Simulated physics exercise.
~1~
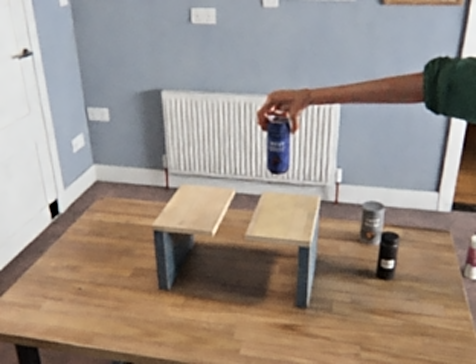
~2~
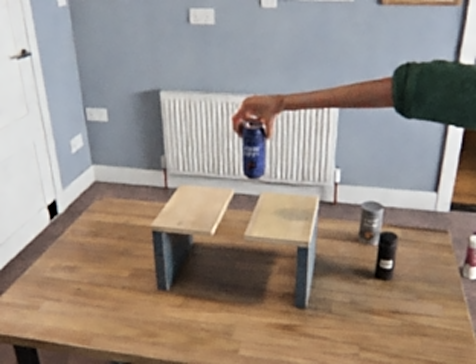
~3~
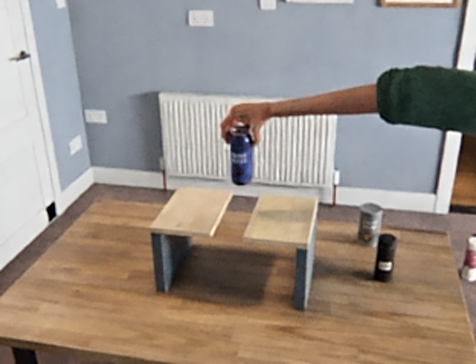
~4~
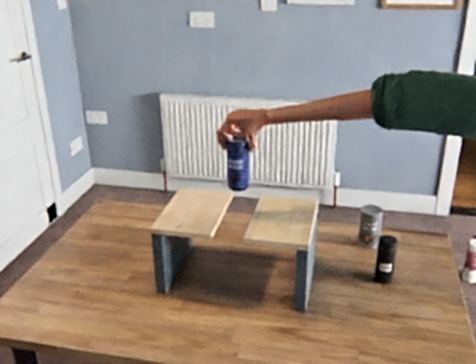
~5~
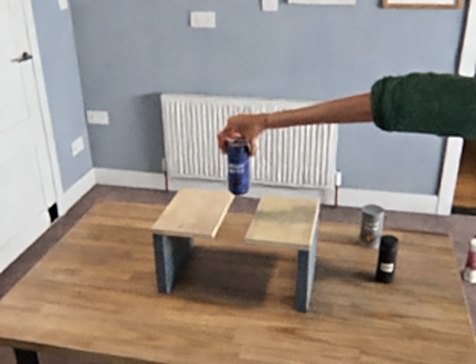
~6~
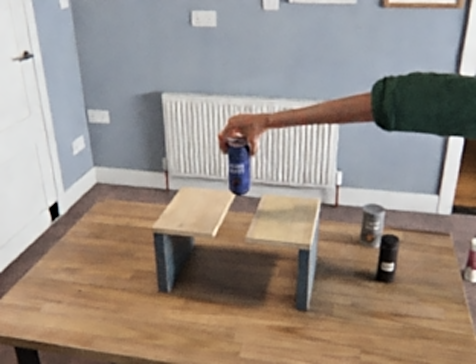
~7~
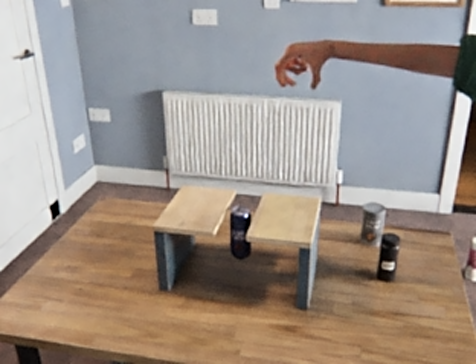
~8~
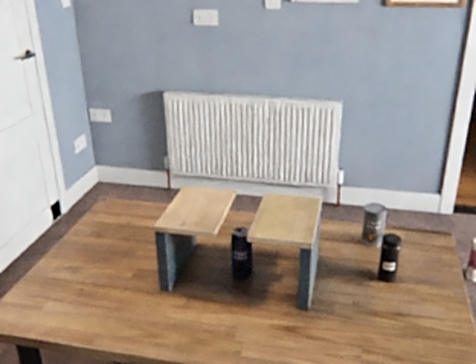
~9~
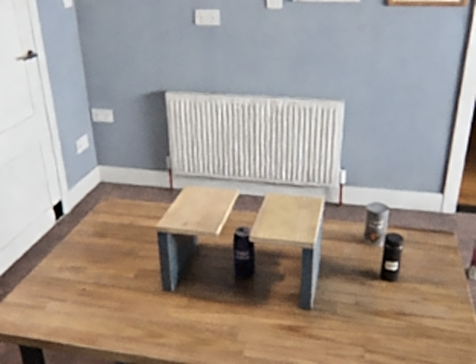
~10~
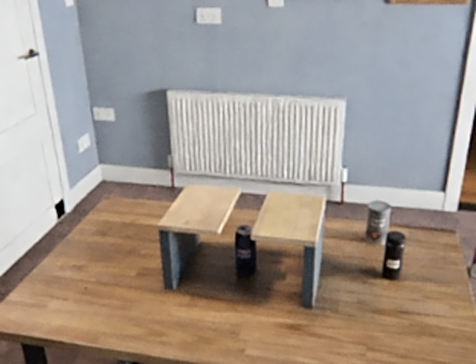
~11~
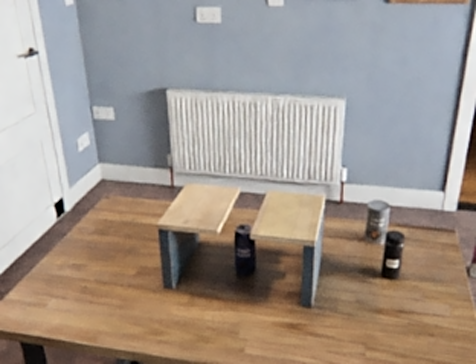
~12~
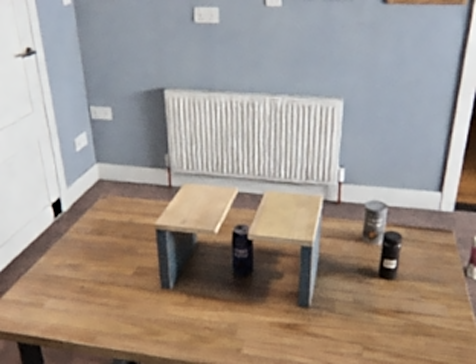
A blue can, released by a hand, drops between two ledges and lands upright on the table.
